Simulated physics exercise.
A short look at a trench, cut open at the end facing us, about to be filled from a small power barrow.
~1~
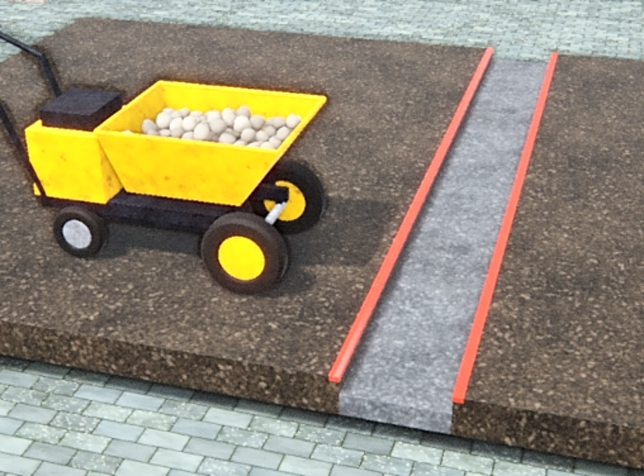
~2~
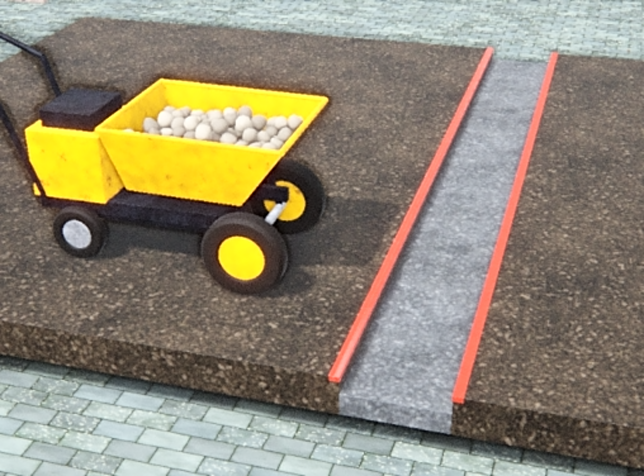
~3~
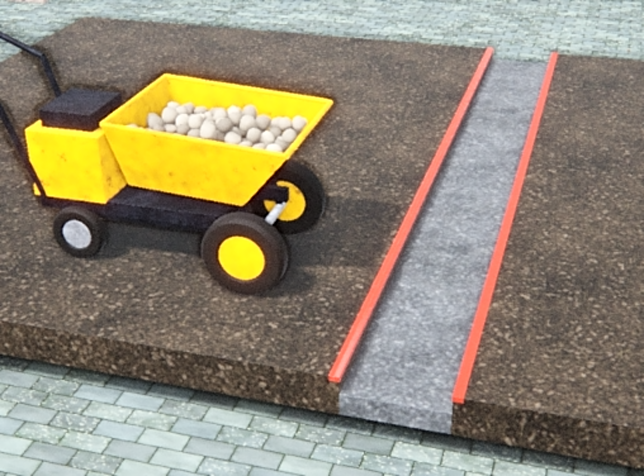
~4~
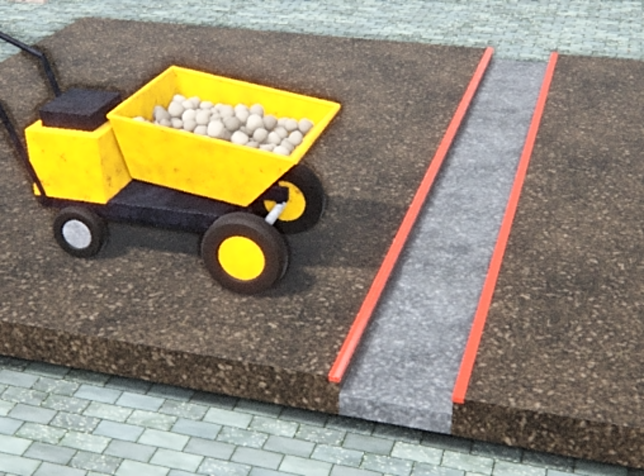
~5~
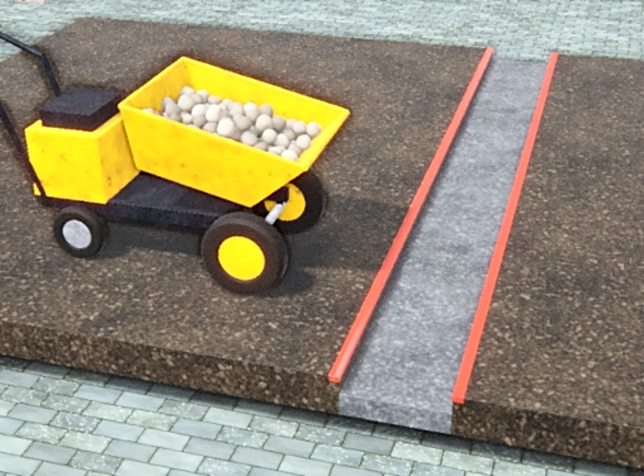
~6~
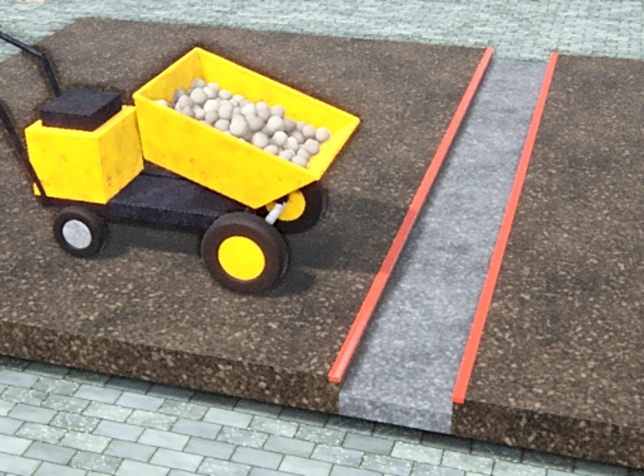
The yellow skip of a small barrow, loaded with pale pebbles, tilts toward the right.
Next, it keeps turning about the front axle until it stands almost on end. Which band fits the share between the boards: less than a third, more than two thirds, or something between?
The trench takes over two thirds.
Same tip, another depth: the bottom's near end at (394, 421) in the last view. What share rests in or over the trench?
Roughly 100 in a hundred.
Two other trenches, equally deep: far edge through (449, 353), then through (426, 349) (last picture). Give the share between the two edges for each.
About 70 and 60 per cent.
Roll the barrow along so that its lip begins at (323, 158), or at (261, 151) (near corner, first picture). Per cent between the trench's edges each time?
In turn 60 and 70 in a hundred.
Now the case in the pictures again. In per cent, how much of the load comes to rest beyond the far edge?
It comes to 0 per cent or so.
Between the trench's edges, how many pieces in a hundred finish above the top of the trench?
Close to 45 per cent.
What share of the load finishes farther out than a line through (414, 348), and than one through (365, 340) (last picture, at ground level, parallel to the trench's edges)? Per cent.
In turn 30 and 80 in a hundred.
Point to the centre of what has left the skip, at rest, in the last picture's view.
Near (427, 286).
Shortly afterwards, skip tipped steeply; the whole lot in the skip.
Next, skip tipped right over; the bulk in the skip; near a quarter in or heaped over the trench; only a few falling.
Some moments later, skip tipped right over; near a quarter in the skip; only a few short of the trench; the bulk in or heaped over the trench; only a few beyond it.
In the end, skip tipped right over; a little in the skip; only a few short of the trench; the bulk in or heaped over the trench; only a few beyond it.
